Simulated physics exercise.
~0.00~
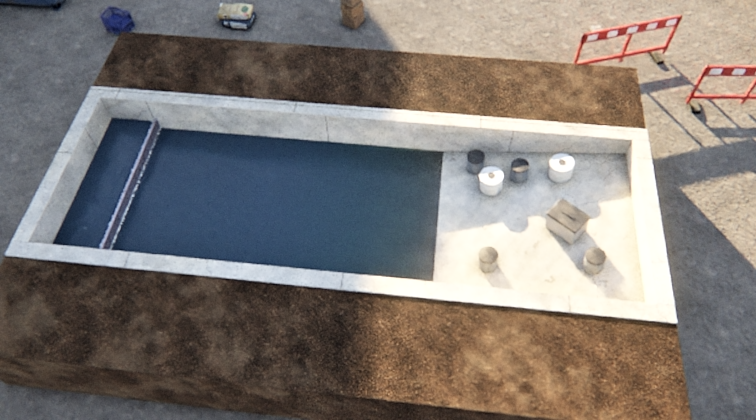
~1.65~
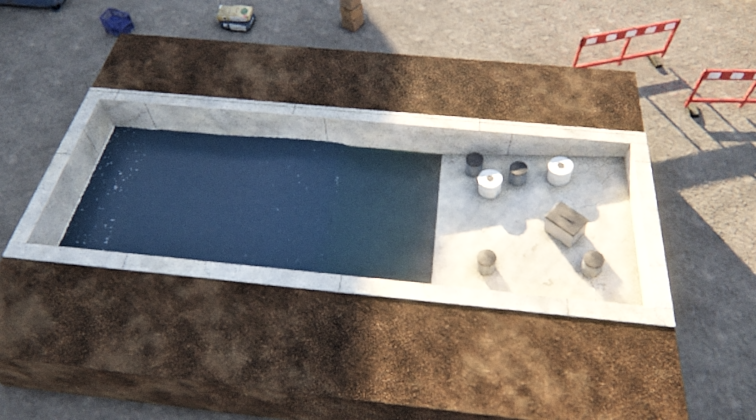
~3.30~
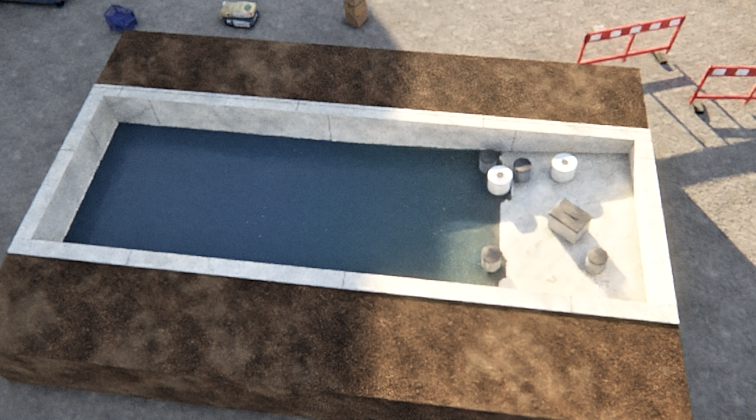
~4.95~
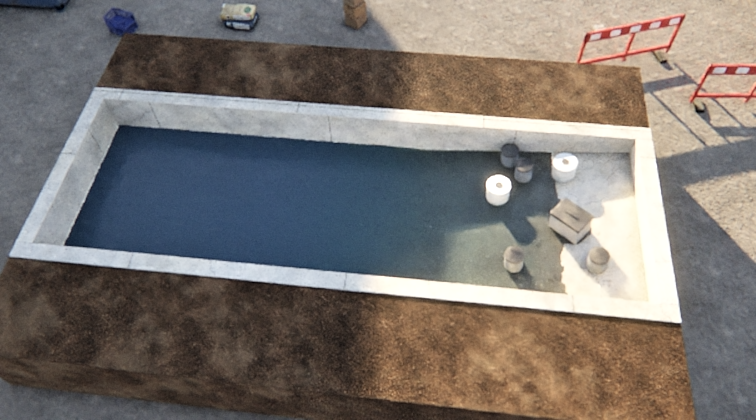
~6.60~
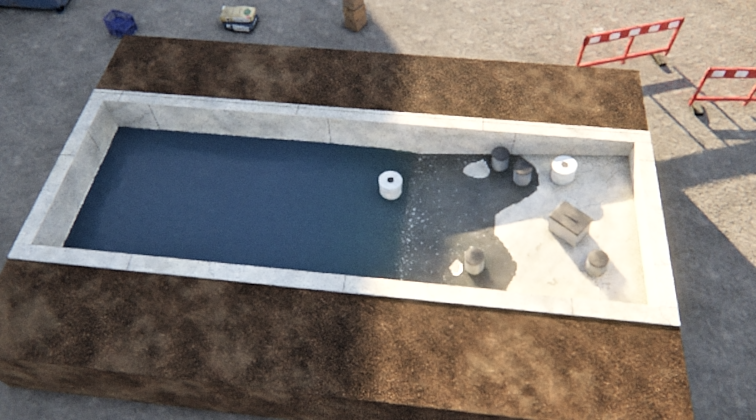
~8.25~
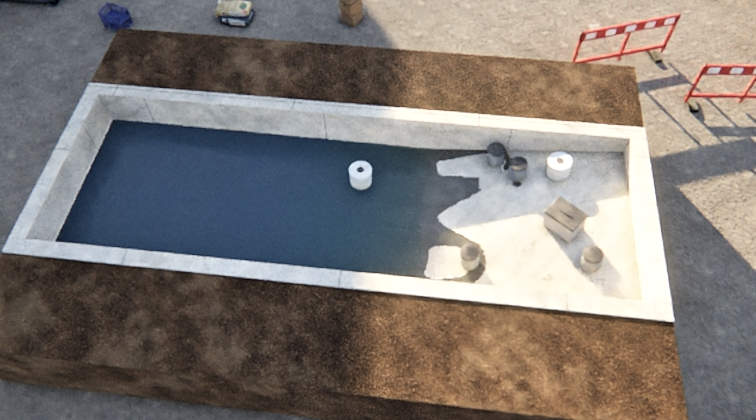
In a long, pale-walled basin set in brown earth, dark water fills the left and middle, while tubs and a chest stand on the dry, sloping floor at right. A thin barrier near the left end disappears, leaving the water ruffled there. The water then spreads right, reaching the nearest tubs, and climbs farther up the slope around more of them. As it draws back, it carries one white tub left, leaving wet patches on the pale floor. At the close, that tub floats in the dark water while the other objects remain on the slope.
